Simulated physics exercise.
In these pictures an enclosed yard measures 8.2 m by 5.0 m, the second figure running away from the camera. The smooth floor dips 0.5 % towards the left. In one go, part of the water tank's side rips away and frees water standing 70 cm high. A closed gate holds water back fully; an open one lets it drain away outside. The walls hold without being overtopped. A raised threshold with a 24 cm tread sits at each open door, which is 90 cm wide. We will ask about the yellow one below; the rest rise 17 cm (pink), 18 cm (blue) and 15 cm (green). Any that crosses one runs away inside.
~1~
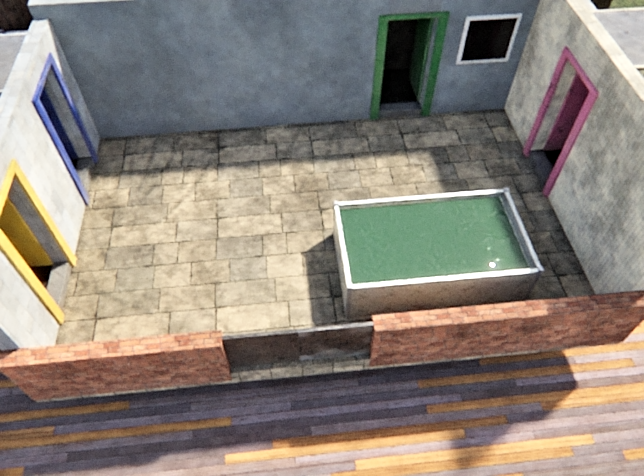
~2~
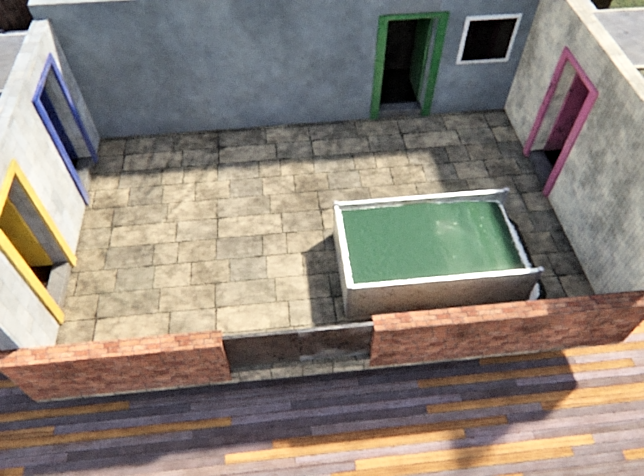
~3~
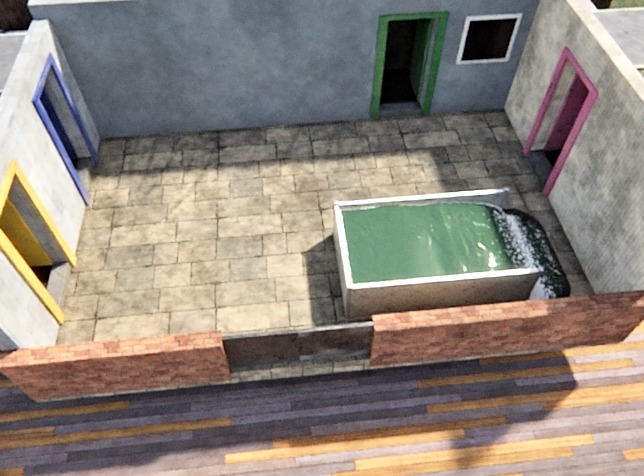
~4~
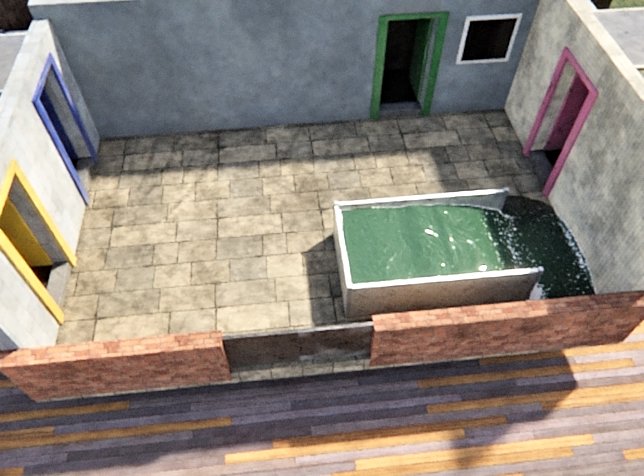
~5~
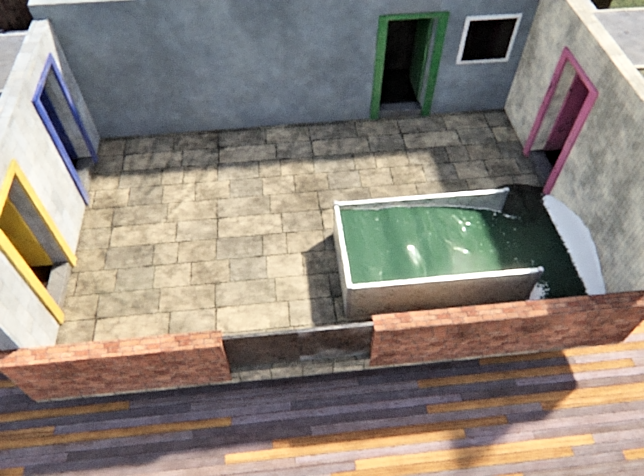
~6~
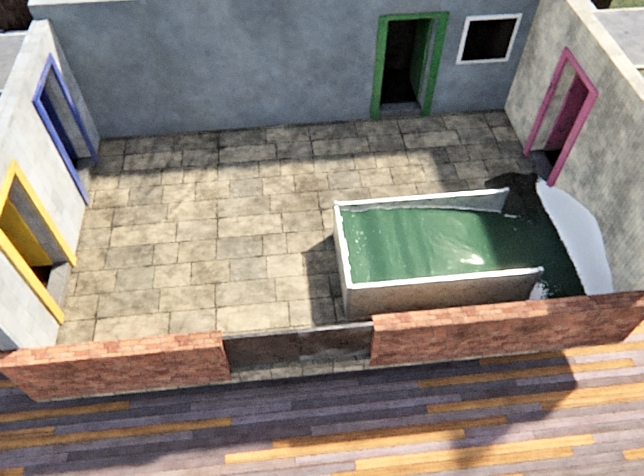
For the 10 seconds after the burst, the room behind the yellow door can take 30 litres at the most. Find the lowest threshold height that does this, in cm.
The lowest height is about 9.5 cm.
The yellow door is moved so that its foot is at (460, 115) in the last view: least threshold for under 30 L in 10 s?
It needs about 22 cm.
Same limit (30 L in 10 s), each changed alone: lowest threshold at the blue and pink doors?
About 11.5 cm at blue and about 10.5 cm at pink.
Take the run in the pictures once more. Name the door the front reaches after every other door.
Door: Blue.
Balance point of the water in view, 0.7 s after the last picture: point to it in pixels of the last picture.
(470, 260).
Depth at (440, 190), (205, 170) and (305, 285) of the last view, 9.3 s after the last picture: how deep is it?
Approx. 1 / 9 / 2 cm.
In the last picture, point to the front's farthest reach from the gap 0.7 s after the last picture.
Around pixel (505, 118).
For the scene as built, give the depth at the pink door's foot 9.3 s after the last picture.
Roughly 5.0 cm deep.
Then, 0.7 s after the last picture water covers 15 % of the floor, deepest (56 cm) near (598, 310); it has not reached the yellow door.
Then, 2.3 s after the last picture water covers 35 % of the floor, deepest (36 cm) near (580, 323); it has not reached the yellow door.
Then, 9.3 s after the last picture water covers 95 % of the floor, deepest (14 cm) near (127, 367); 12 cm at the yellow door, 1 litre in over its 16 cm threshold.
At the yellow door as built, the water peaked near 16 cm, 3.9 s after the last picture.
With a threshold of 8 cm, 48 litres would have come in within the 10 s; with 11 cm, 17 litres. So under 30 litres takes about 9.5 cm.
